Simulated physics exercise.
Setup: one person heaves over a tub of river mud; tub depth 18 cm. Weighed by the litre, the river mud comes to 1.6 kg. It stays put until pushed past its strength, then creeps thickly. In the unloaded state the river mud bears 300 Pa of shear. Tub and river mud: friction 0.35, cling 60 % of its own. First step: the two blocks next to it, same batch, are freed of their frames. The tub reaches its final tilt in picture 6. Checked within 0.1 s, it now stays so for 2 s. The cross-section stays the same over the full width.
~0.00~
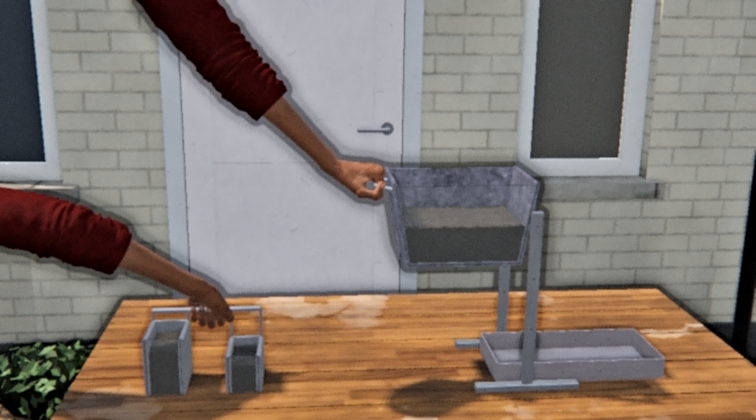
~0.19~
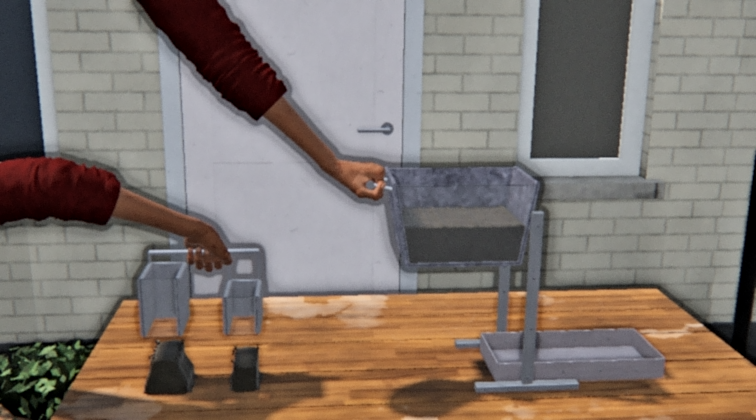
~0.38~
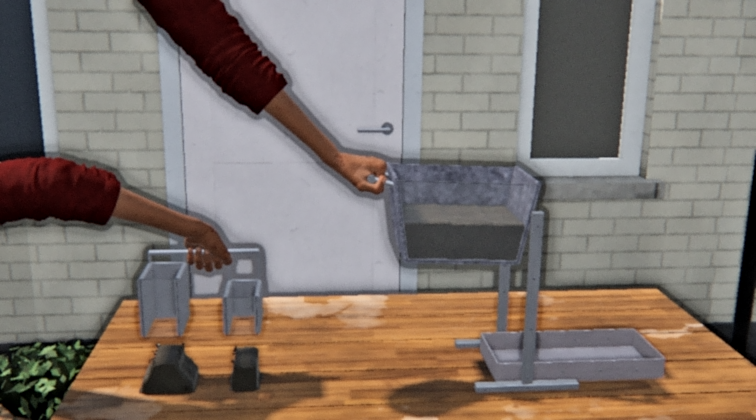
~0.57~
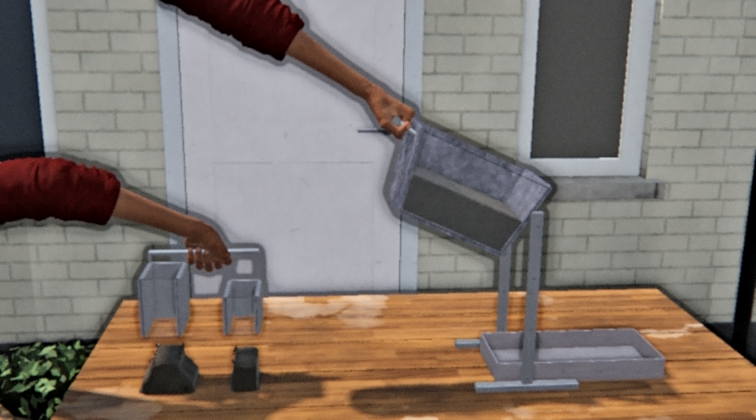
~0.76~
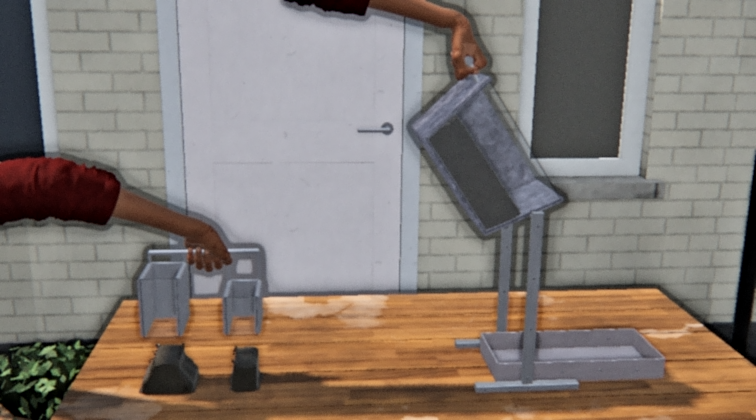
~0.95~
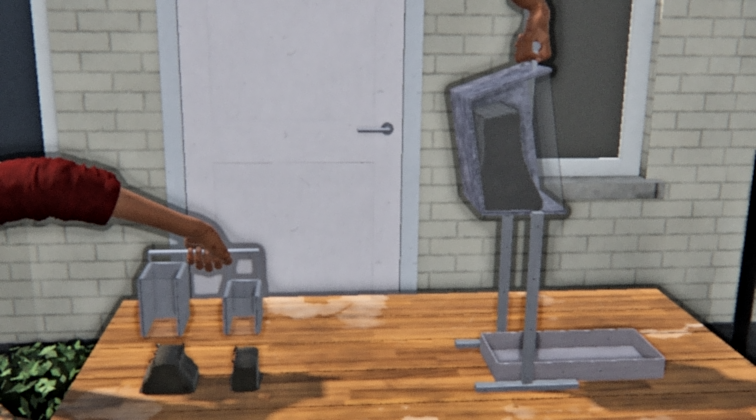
We see one hand lift two small moulds off dark grey blocks, the larger of which sags slightly, before another hand tilts a grey tub of mud steeply rightward above a tray, the mud bulging inside.
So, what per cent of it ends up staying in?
Expect roughly 52 %.
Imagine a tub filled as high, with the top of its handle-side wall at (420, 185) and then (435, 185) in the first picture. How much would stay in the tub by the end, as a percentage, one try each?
65 %, then 90 %.
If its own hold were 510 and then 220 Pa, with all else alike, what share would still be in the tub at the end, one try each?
Roughly 65 % followed by roughly 50 %.
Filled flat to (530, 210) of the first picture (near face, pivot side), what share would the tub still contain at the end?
I'd say close to 40 % stays in the tub.
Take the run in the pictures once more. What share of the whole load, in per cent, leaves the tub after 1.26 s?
Roughly 7 percent of the load.
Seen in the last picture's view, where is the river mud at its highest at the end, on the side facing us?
I'd say it peaks at roughly (498, 179) in the last picture.
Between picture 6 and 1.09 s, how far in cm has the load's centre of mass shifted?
It has moved around 7 centimetres.
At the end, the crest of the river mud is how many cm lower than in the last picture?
14 cm.
By 1.09 s, the tub is at 80 degrees and holds 91 %.
By 1.26 s, the tub is at 80 degrees and holds 59 %.
By 1.43 s, the tub is at 80 degrees and holds 52 %.
By 1.60 s, the tub is at 80 degrees and holds 52 %.
By 2.95 s, at the end, the tub is at 80 degrees and holds 52 %.
